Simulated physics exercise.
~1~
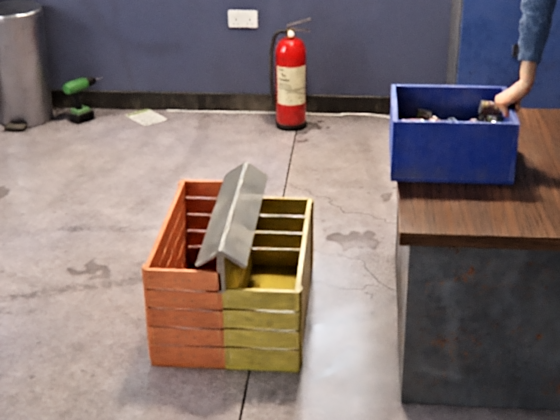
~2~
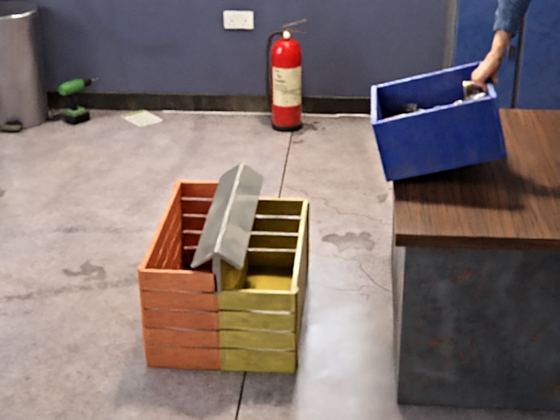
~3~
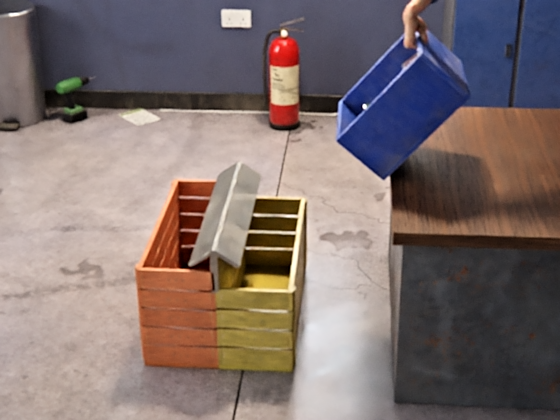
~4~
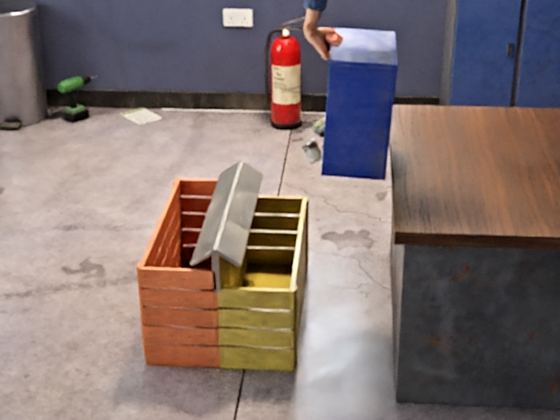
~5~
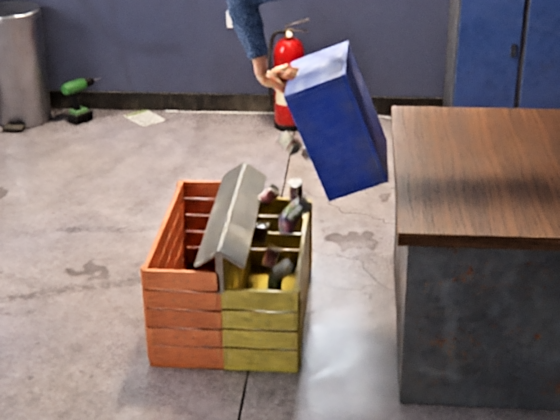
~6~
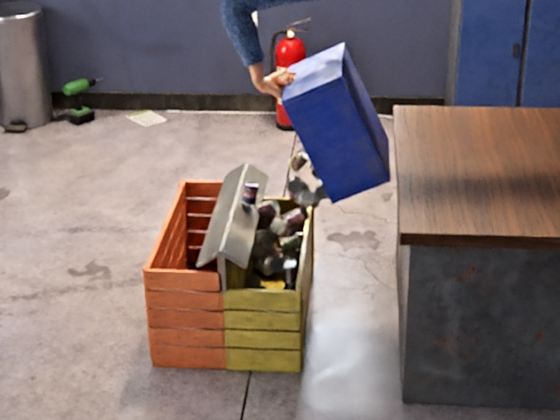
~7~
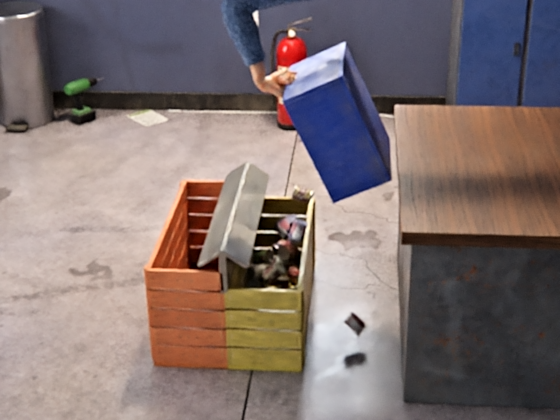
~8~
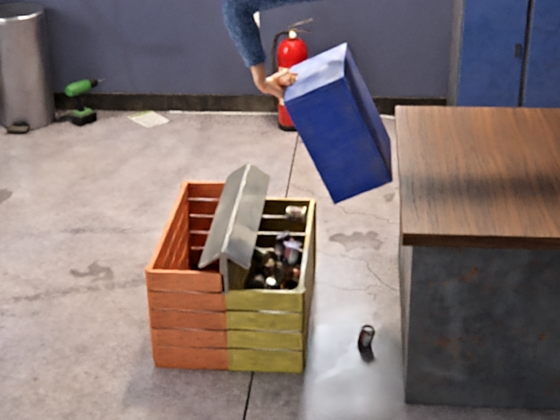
On a concrete workshop floor, a hand tips a blue box, pouring small dark items into a yellow crate, one landing outside.
